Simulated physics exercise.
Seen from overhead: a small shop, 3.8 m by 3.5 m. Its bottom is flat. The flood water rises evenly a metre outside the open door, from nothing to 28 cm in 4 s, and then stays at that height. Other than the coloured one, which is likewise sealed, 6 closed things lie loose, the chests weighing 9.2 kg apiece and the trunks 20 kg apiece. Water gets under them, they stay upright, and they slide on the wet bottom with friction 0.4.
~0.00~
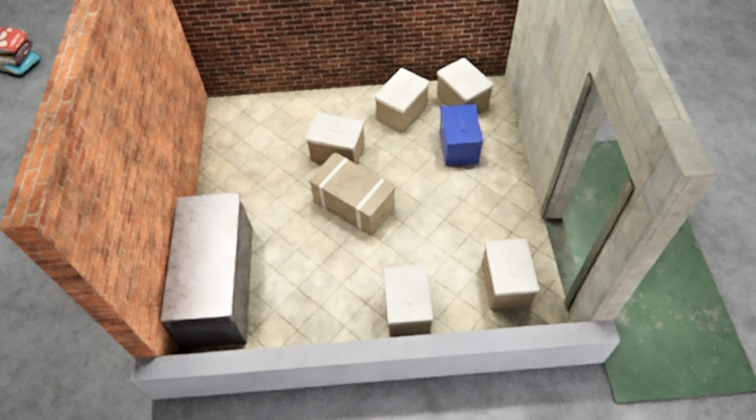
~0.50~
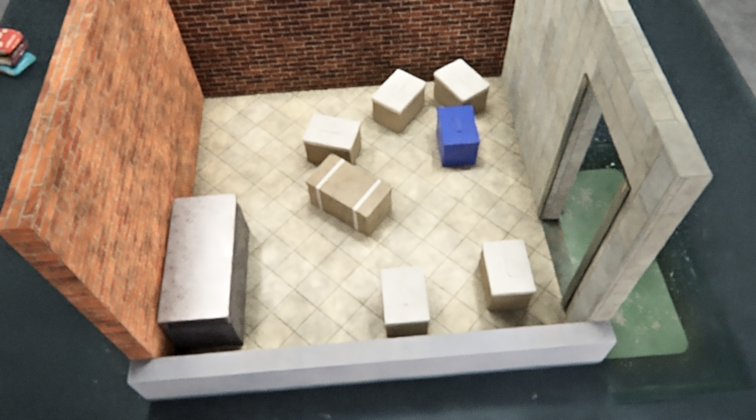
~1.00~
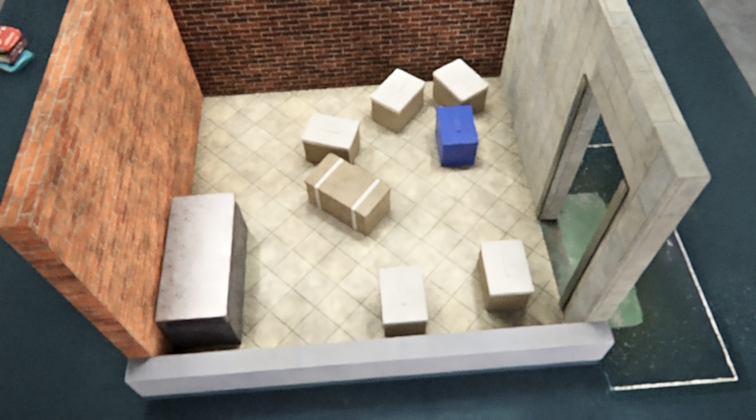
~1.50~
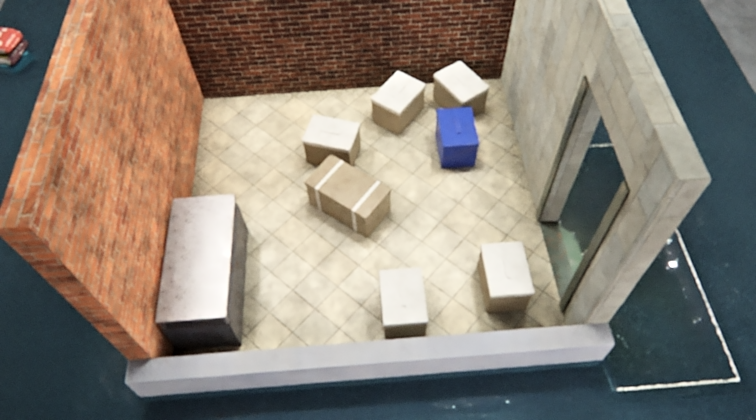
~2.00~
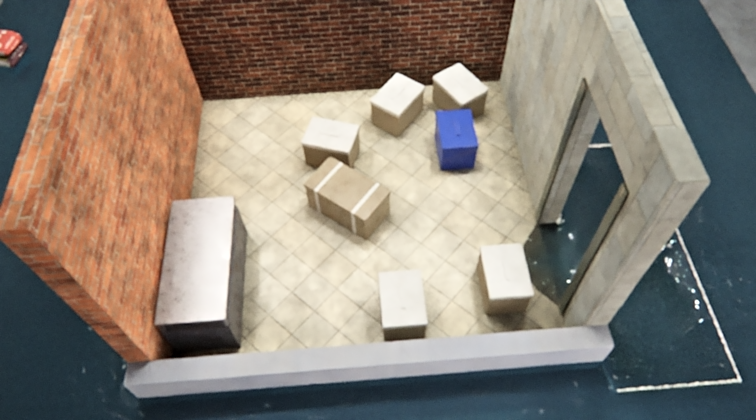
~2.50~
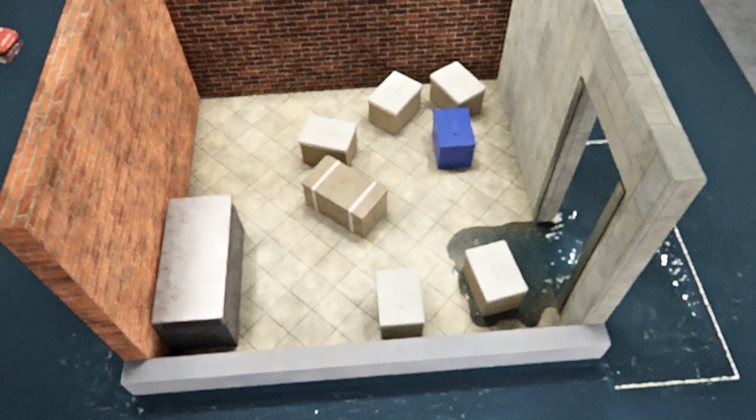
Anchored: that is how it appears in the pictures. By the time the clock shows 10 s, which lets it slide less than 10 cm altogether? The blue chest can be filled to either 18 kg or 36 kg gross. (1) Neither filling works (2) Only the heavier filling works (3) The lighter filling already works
Answer: 3.
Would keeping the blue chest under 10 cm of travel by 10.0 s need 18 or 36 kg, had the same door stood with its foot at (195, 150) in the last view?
Then no mass works.
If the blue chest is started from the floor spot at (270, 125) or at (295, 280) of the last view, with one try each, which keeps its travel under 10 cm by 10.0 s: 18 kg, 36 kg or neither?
Taking the two spots in turn, neither keeps it, then neither keeps it.
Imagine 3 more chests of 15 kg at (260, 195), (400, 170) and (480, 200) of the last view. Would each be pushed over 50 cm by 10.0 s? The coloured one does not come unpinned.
In that order: Beyond it, within it, within it.
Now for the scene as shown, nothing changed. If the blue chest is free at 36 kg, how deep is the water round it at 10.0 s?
Something like 7 centimetres.
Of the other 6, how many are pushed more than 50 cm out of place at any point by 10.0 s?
It works out to 5.
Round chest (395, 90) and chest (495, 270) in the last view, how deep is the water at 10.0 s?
Around 8 cm and 15 cm.
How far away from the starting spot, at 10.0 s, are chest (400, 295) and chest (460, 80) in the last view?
Respectively 250 and 80 cm.
After 3.5 s the blue chest would be 0 cm from its start with 18 kg and 0 cm from its start with 36 kg; 0 cm of water round it then.
After 4.5 s the blue chest would be 0 cm from its start with 18 kg and 0 cm from its start with 36 kg; 1 cm of water round it then.
After 7.0 s the blue chest would be 0 cm from its start with 18 kg and 0 cm from its start with 36 kg; 2 cm of water round it then.
After 10.0 s the blue chest would be 2 cm from its start with 18 kg and 0 cm from its start with 36 kg; 7 cm of water round it then.
